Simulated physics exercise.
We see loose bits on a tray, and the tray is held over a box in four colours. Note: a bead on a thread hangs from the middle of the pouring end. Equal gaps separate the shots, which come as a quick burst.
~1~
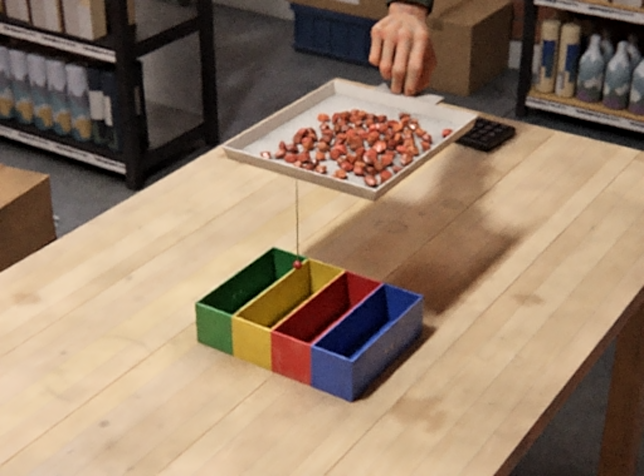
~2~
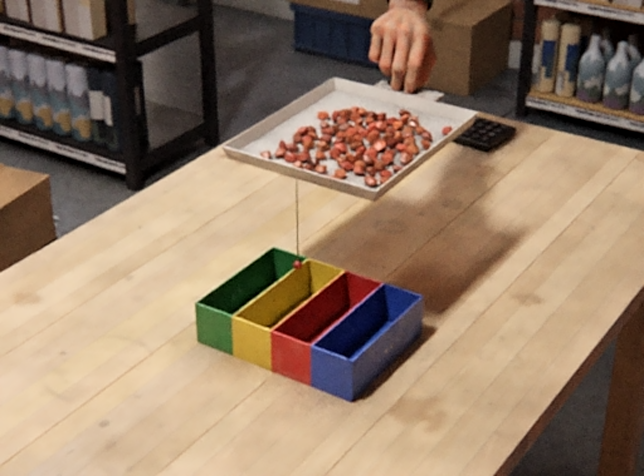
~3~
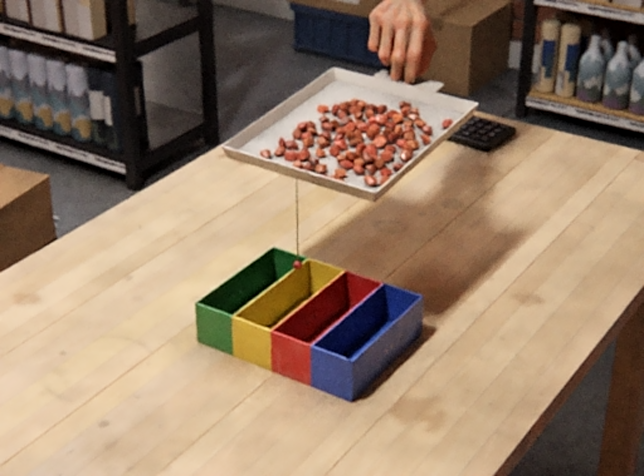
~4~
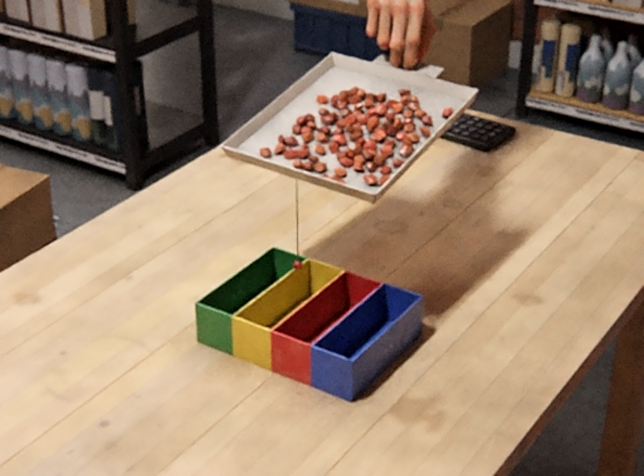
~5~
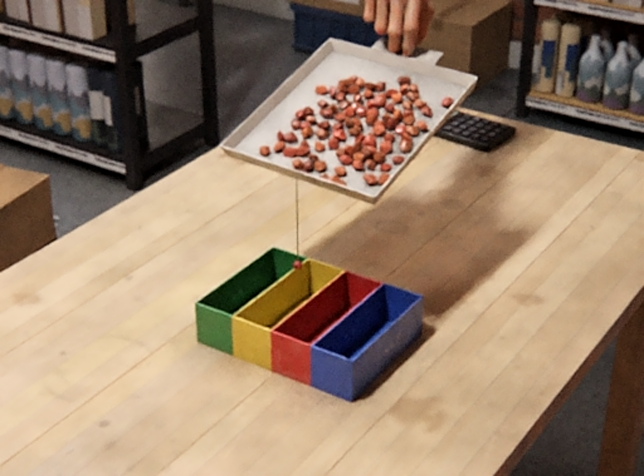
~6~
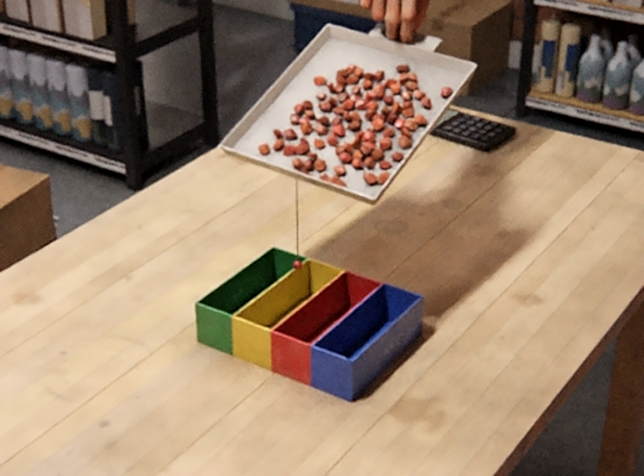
Tray of reddish brick bits being tilted gradually by a hand raising its far side above a green, yellow, red and blue box.
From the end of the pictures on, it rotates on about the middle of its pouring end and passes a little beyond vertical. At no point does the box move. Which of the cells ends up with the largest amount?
The red cell ends up with the largest amount.
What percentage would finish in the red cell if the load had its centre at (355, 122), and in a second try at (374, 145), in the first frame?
Respectively 30 and 40 in a hundred.
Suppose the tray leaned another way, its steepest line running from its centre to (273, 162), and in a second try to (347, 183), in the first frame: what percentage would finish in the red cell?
Lab note: Try one about 0 %, try two about 50 %.
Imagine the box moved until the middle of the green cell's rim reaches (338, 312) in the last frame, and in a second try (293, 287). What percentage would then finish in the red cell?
0 %, then 20 %.
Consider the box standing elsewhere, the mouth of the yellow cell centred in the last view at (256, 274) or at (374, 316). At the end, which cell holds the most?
So the first one goes to the blue one and the second to the green one.
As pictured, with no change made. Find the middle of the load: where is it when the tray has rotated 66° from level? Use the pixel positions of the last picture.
Centre estimate: (323, 170).
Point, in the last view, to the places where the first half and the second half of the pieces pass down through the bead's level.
Around (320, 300) and then (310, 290).
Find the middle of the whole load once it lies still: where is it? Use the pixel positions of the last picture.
Somewhere around (309, 347) in the last picture.
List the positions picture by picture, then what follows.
Corners of the pouring end (227, 146) and (375, 188), level; middle of the load (358, 142), bits of crushed brick; bead on its thread (298, 265); green cell (215, 325); yellow cell (252, 340); red cell (291, 354); blue cell (332, 370), in the first frame.
Corners of the pouring end (227, 145) and (374, 188), level; middle of the load (358, 140), in the second frame.
Corners of the pouring end (227, 145) and (374, 189), tipped barely, lowest at the right corner; middle of the load (358, 136), in the third frame.
Corners of the pouring end (226, 145) and (374, 191), tipped a little, lowest at the right corner; middle of the load (358, 129), in the fourth frame.
Corners of the pouring end (225, 144) and (373, 193), tipped clearly, lowest at the right corner; middle of the load (357, 123), in the fifth frame.
Corners of the pouring end (225, 144) and (373, 195), tipped clearly, lowest at the right corner; middle of the load (356, 117); green cell (215, 325); yellow cell (252, 340); red cell (291, 354); blue cell (332, 370), in the sixth frame.
Just after the last frame, tray tipped steeply; the larger part on the tray; about a tenth falling or outside the box.
A moment on, tray tipped past a quarter turn; about a tenth on the tray; roughly a third in the red cell; about a tenth in the blue cell; about a tenth in the yellow cell; about a tenth in the green cell; roughly a quarter falling or outside the box.
Further on, tray tipped past a quarter turn; roughly a third in the red cell; roughly a quarter in the yellow cell; roughly a quarter in the blue cell; about a tenth in the green cell; just a few falling or outside the box.
When it is over, tray tipped past a quarter turn; roughly a third in the red cell; roughly a quarter in the yellow cell; roughly a quarter in the blue cell; about a tenth in the green cell; just a few outside the box.
